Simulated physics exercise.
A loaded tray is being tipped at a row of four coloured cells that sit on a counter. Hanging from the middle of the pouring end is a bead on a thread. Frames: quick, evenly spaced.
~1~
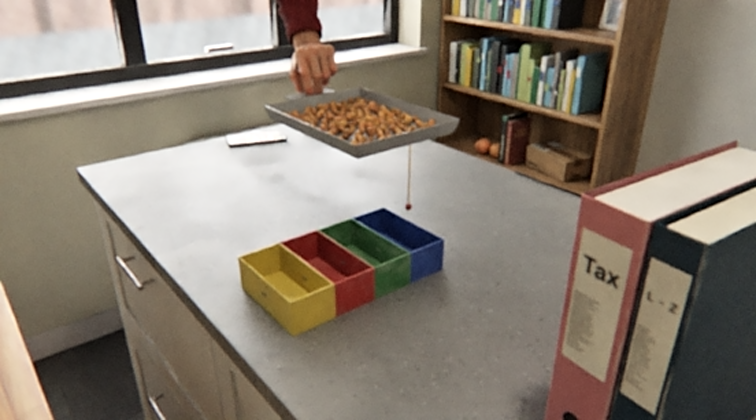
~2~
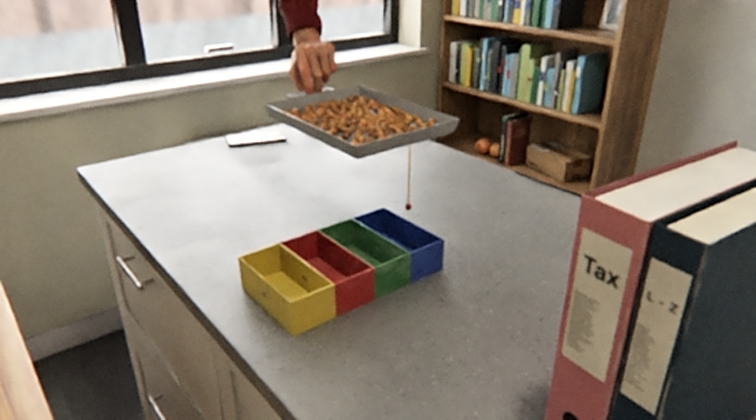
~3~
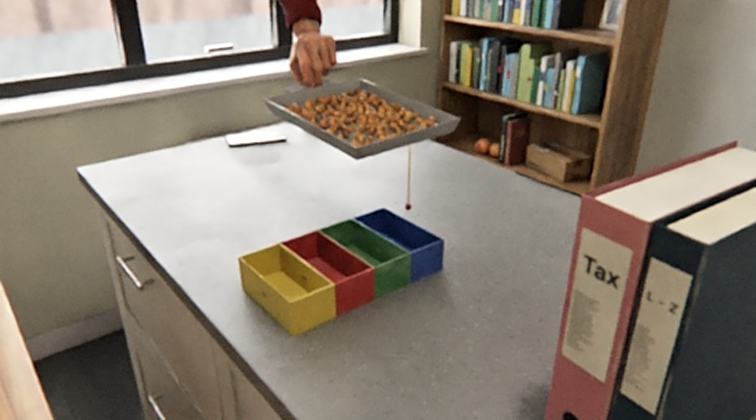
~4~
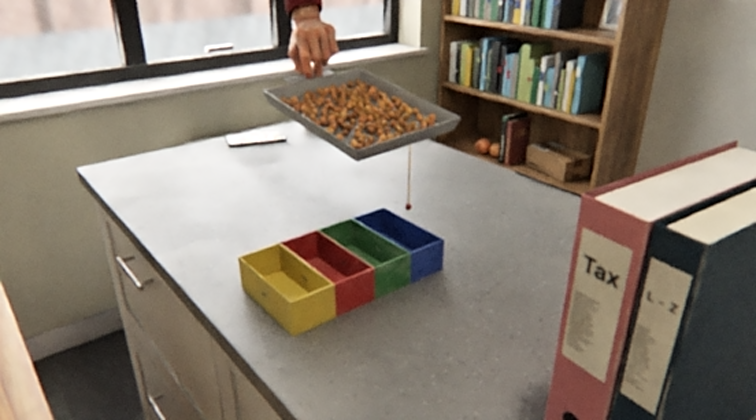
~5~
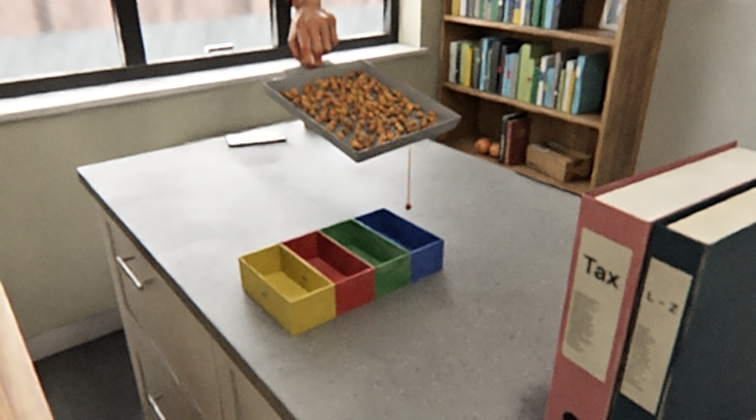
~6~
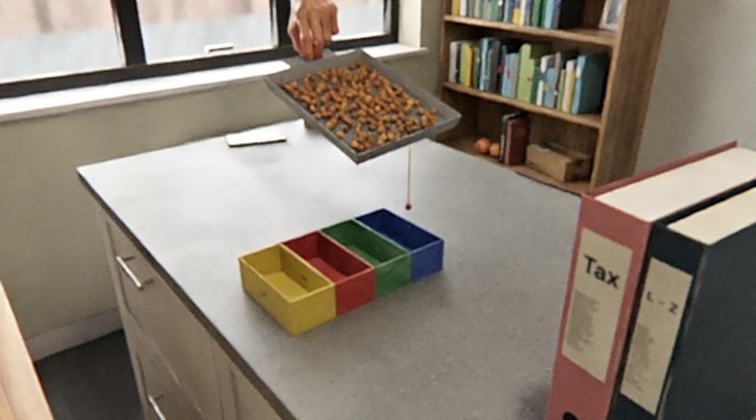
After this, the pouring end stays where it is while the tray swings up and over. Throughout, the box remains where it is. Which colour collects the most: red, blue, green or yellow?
Green.
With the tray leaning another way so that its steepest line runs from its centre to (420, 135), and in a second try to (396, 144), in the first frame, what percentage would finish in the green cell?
Near 0 % and, after that, 20 %.
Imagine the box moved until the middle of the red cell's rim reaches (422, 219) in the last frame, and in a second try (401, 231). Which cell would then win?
The first time it is yellow, and the second time it is the cell in yellow.
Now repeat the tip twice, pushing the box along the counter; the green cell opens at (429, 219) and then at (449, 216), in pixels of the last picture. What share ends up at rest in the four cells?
First some 90, then 80 per cent.
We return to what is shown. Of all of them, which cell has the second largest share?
The cell in blue.
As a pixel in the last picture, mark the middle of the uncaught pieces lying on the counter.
I'd mark it at about (472, 272).
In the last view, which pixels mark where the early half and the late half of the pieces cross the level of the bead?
At about (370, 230), then at (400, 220).
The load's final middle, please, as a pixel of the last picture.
(385, 267).
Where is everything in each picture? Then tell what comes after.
The first frame shows corners of the pouring end (357, 144) and (454, 119), level; middle of the load (361, 118), roasted chickpeas; bead on its thread (408, 207); yellow cell (313, 307); red cell (355, 289); green cell (392, 273); blue cell (427, 258).
The second frame shows corners of the pouring end (357, 144) and (454, 119), level; middle of the load (361, 117).
The third frame shows corners of the pouring end (357, 146) and (455, 118), tipped barely, lowest at the left corner; middle of the load (361, 114).
The fourth frame shows corners of the pouring end (357, 148) and (455, 117), tipped a little, lowest at the left corner; middle of the load (361, 108).
The fifth frame shows corners of the pouring end (358, 150) and (456, 116), tipped a little, lowest at the left corner; middle of the load (361, 103).
The sixth frame shows corners of the pouring end (358, 152) and (457, 115), tipped clearly, lowest at the left corner; middle of the load (357, 102); yellow cell (313, 307); red cell (355, 289); green cell (392, 273); blue cell (427, 258).
Just after the last frame, tray tipped steeply; almost all on the tray; just a few falling or outside the box.
A moment on, tray tipped past a quarter turn; the larger part on the tray; just a few in the green cell; just a few in the blue cell; just a few in the red cell; roughly a quarter falling or outside the box.
Further on, tray tipped past a quarter turn; roughly half in the green cell; roughly a third in the blue cell; just a few in the red cell; about a tenth falling or outside the box.
When it is over, tray tipped past a quarter turn; roughly half in the green cell; roughly a third in the blue cell; just a few in the red cell; not one in the yellow cell; about a tenth outside the box.
